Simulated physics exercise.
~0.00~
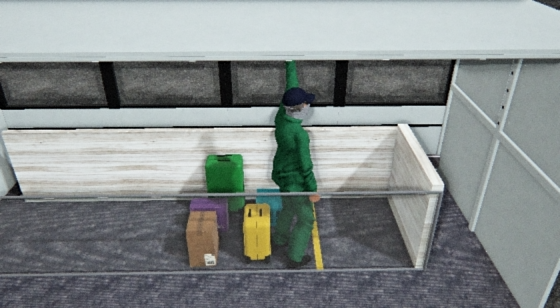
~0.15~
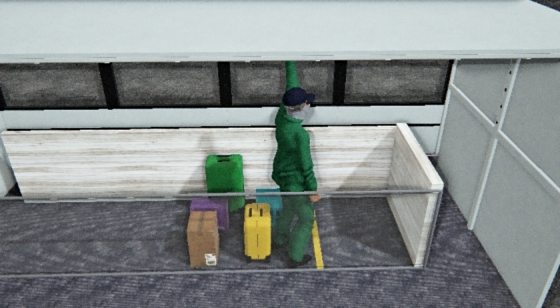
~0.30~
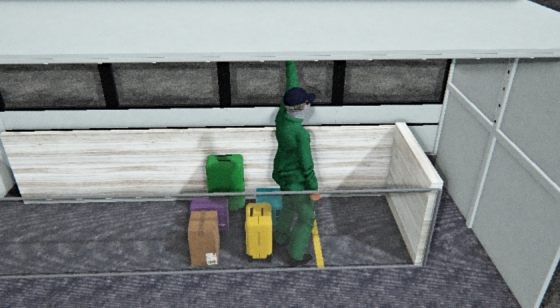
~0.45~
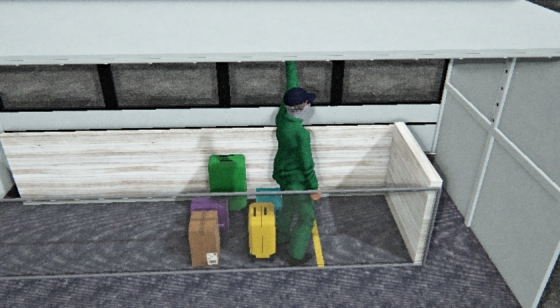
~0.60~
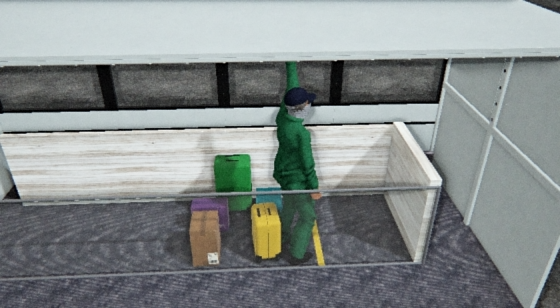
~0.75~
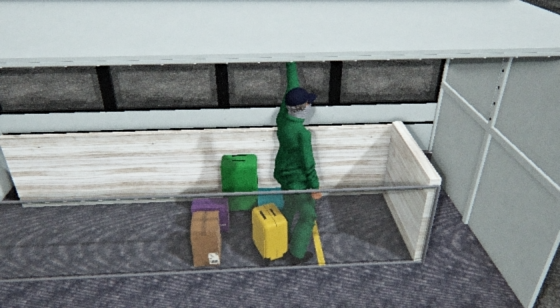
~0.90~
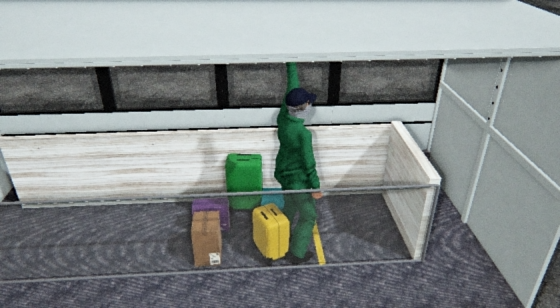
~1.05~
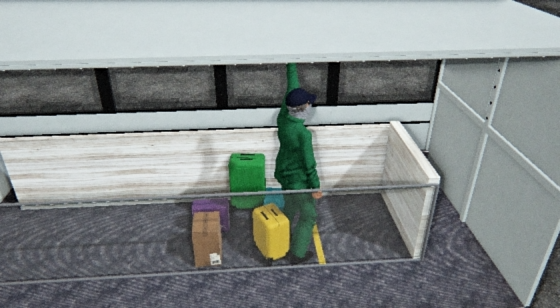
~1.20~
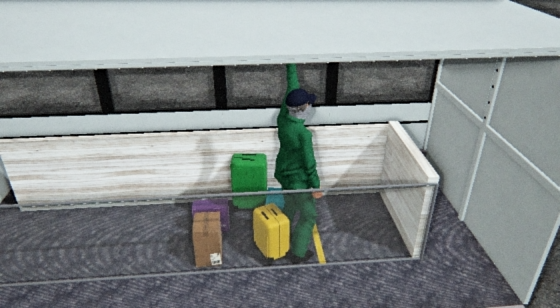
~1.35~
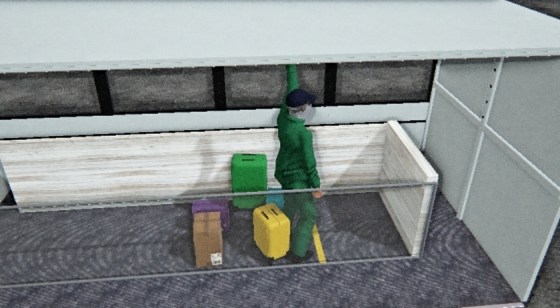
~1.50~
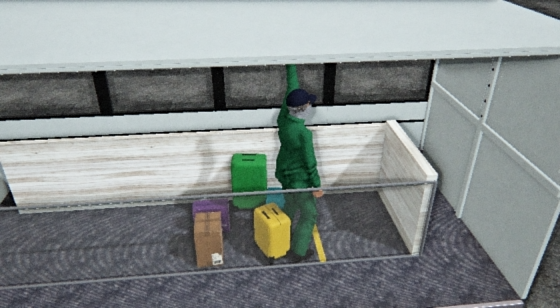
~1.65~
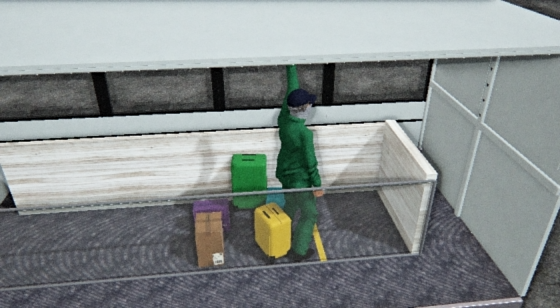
The clip opens on a tram's standing bay, where a passenger in green and a dark cap grips a rail overhead beside loose luggage. A green wheeled case, a smaller yellow case, a brown box, a purple carton and a partly hidden teal crate stand close together, left of a yellow floor line. After a nearly still start, the green and yellow cases slide slightly right, staying upright. The yellow case settles near the passenger's legs while the green one edges a little farther. The passenger holds still, and all the luggage ends short of the line.
